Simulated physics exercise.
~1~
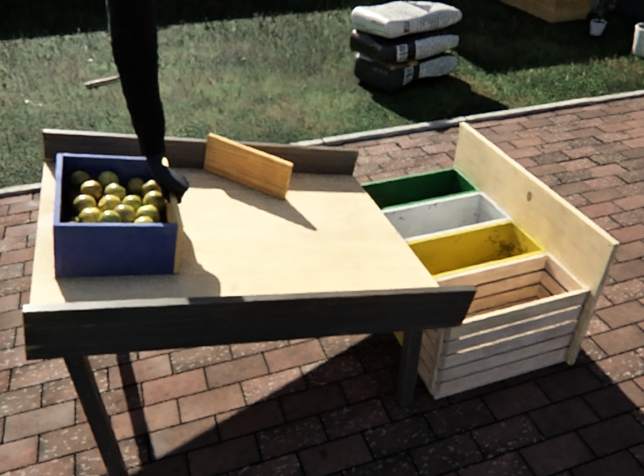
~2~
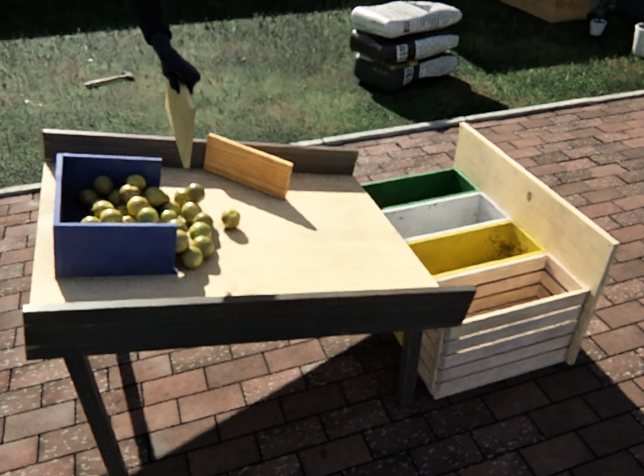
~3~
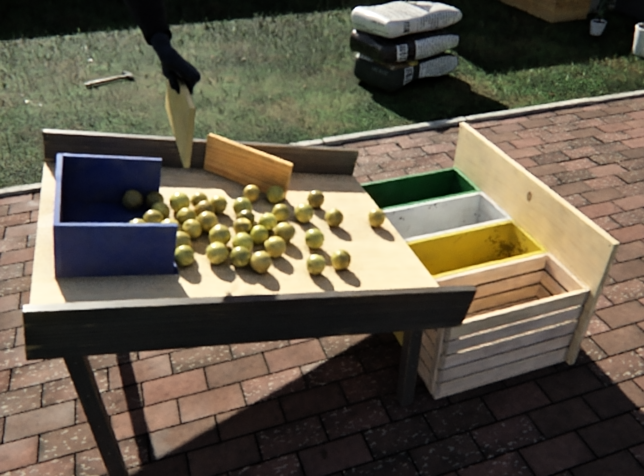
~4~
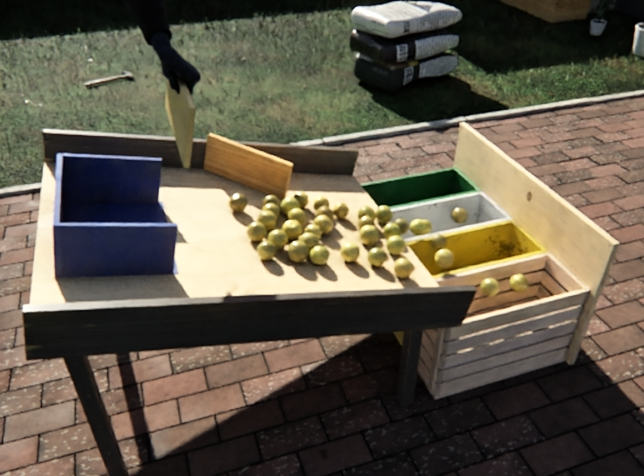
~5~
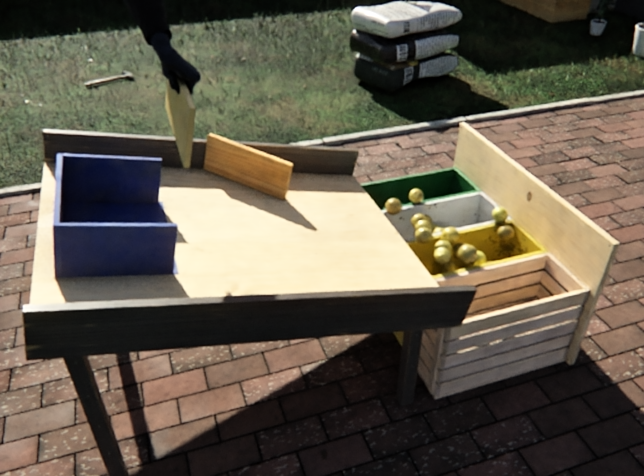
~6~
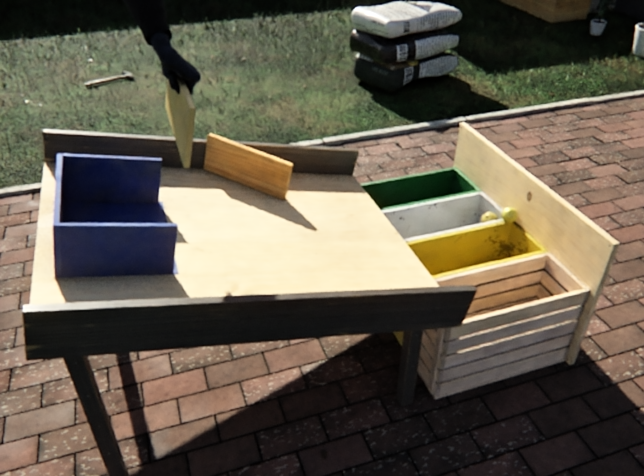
Yellow apples sit packed in a blue pen at the left of a pale, dark-edged table on sunny brick paving beside grass, seen from above by a still camera. Four open compartments, green, white, yellow and slatted wood, stand at the right, and an angled board rests near the table's back edge. A dark-gloved hand lifts the pen's gate and holds it up. The apples spill out, spread across the surface and roll right. They drop over the edge, mostly toward the white and yellow compartments, leaving the pen and table empty, with a little yellow still showing by the backboard.
